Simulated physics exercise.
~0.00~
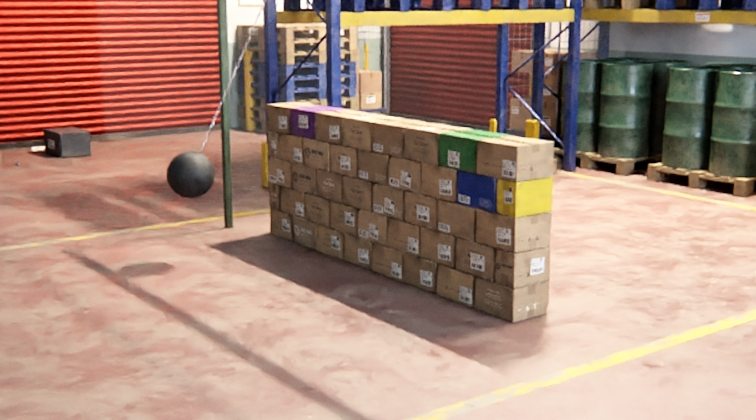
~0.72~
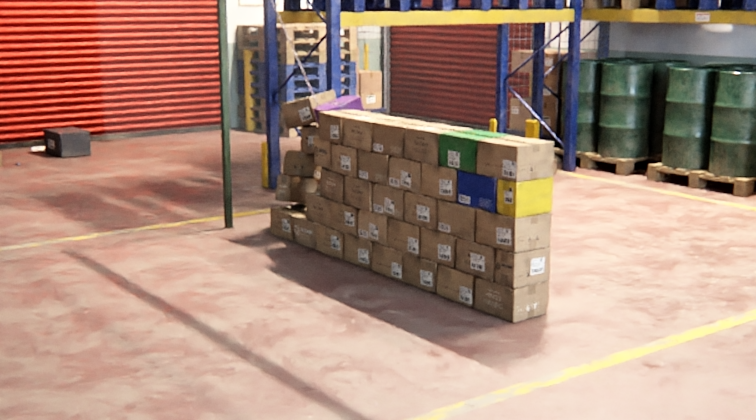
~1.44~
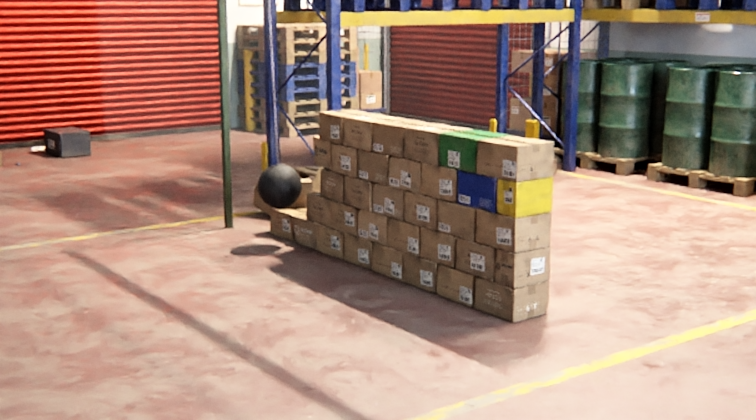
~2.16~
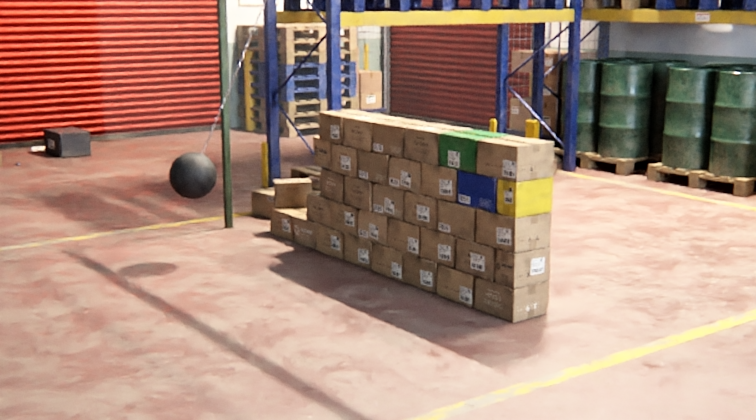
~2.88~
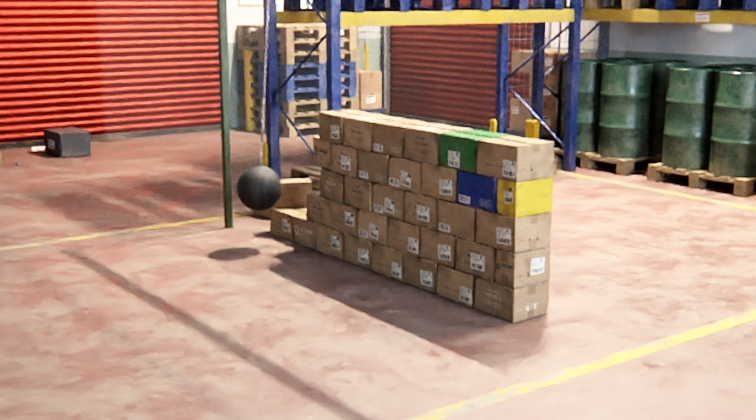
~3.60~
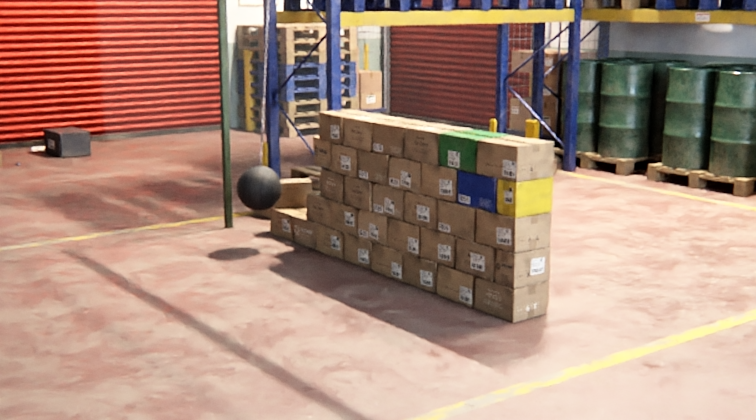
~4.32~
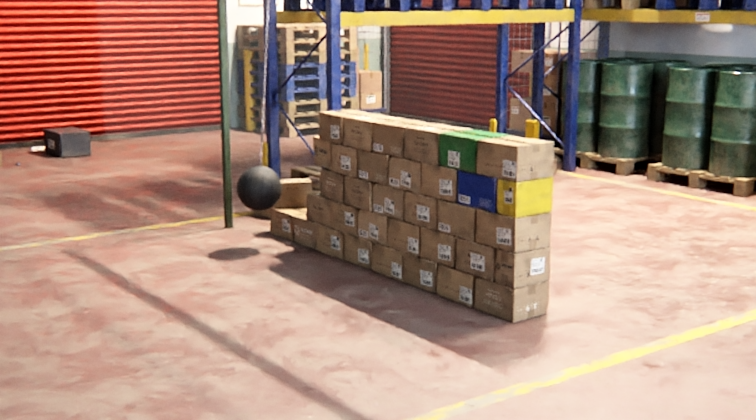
A long wall of stacked brown cartons stands across a warehouse floor, seen from a fixed, slightly raised viewpoint, with a red shutter behind and green drums at the right. One purple carton sits near its left end, with green, blue and yellow ones toward the right. A dark ball on a line swings in from the left and strikes the left end, tipping the purple carton and knocking several others loose. The ball swings back left, then returns toward the gap. It finally hangs still beside the broken, stepped end, the purple carton out of sight and the green, blue and yellow ones still in place.
